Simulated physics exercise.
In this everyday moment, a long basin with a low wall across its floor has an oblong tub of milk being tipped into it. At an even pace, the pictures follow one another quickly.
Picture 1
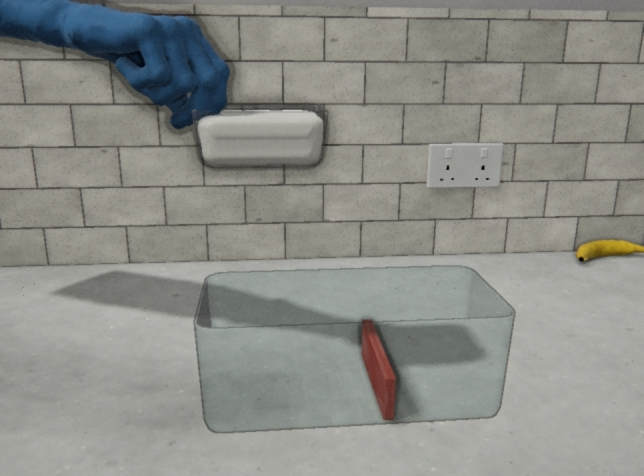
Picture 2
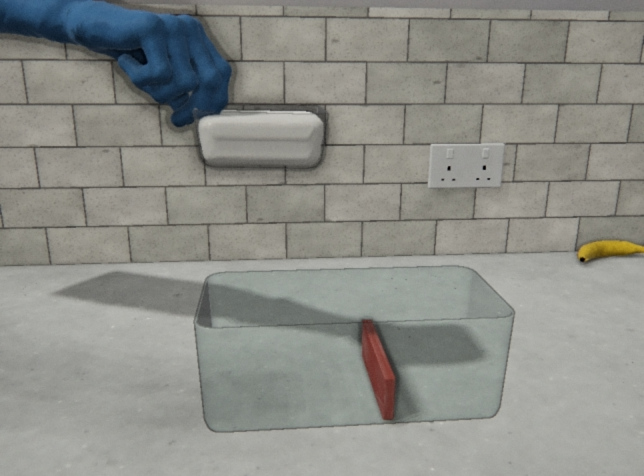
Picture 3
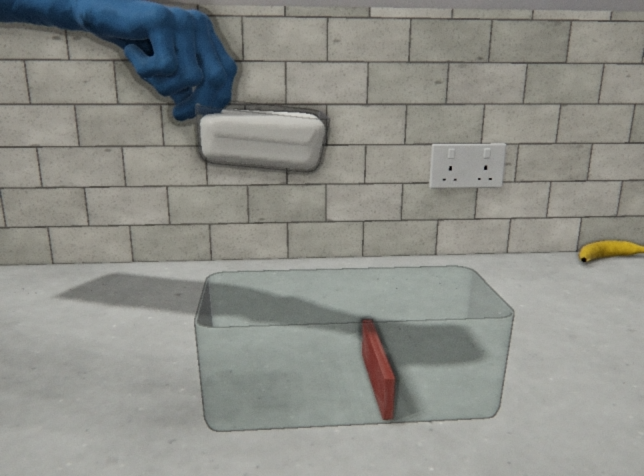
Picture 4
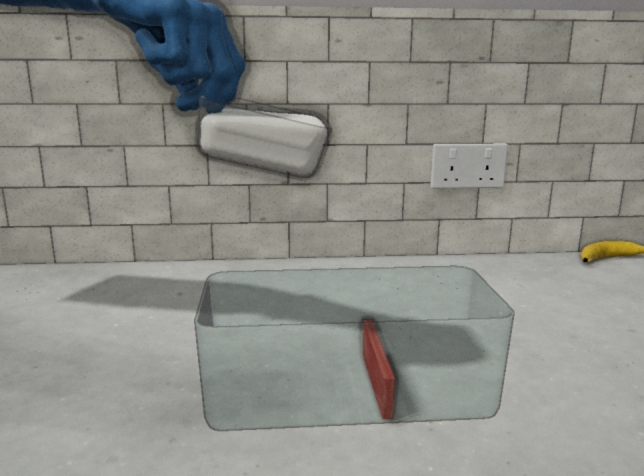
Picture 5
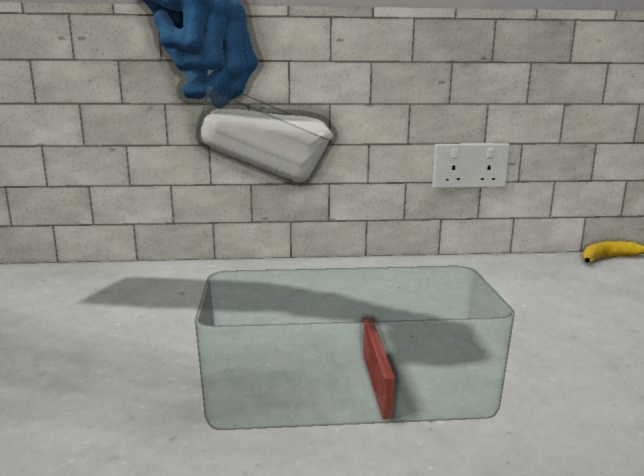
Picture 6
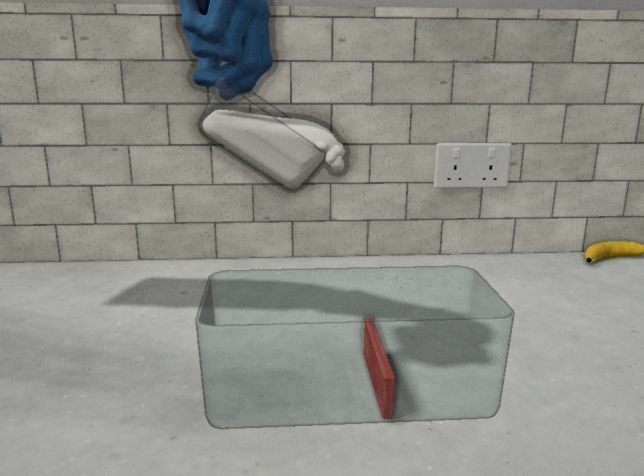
A blue hand at upper left tilts an oblong grey-white tub clockwise, lowering its right end above a long, clear basin, while the hand shifts rightward and white liquid begins emerging from the tub's lower edge. The basin, crossed by a low red wall, sits on a pale grey counter seen from the front, slightly above. Behind are grey bricks, a white double socket and, at right, a yellow banana, as the view drifts very slightly.
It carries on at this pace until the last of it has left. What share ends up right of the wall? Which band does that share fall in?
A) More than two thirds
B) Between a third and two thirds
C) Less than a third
Option B: Between a third and two thirds.
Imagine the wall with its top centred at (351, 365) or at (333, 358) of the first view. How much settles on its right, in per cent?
The first placement leaves close to 70 per cent, the second close to 80 per cent.
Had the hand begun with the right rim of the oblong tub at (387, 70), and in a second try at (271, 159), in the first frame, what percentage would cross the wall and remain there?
It comes to about 80 %, followed by about 5 %.
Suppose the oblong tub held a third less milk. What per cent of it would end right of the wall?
About 25 percent.
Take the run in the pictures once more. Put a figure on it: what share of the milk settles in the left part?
It works out to around 45 percent.
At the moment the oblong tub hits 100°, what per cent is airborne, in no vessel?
That works out near 40 percent.
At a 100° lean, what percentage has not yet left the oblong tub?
Remaining share, estimated: 5 %.
A moment on, the oblong tub is tipped right over and 7 per cent is still to pour, 12 is left of the wall and 43 right of it.
Next, the oblong tub is tipped right over and 0 per cent is still to pour, 40 is left of the wall and 55 right of it.
Then the oblong tub is tipped right over and 0 per cent is still to pour, 43 is left of the wall and 54 right of it.
Later the oblong tub is tipped right over and 0 per cent is still to pour, 43 is left of the wall and 54 right of it.
In the end 43 per cent lies left of the wall, 54 right of it and 2 outside.
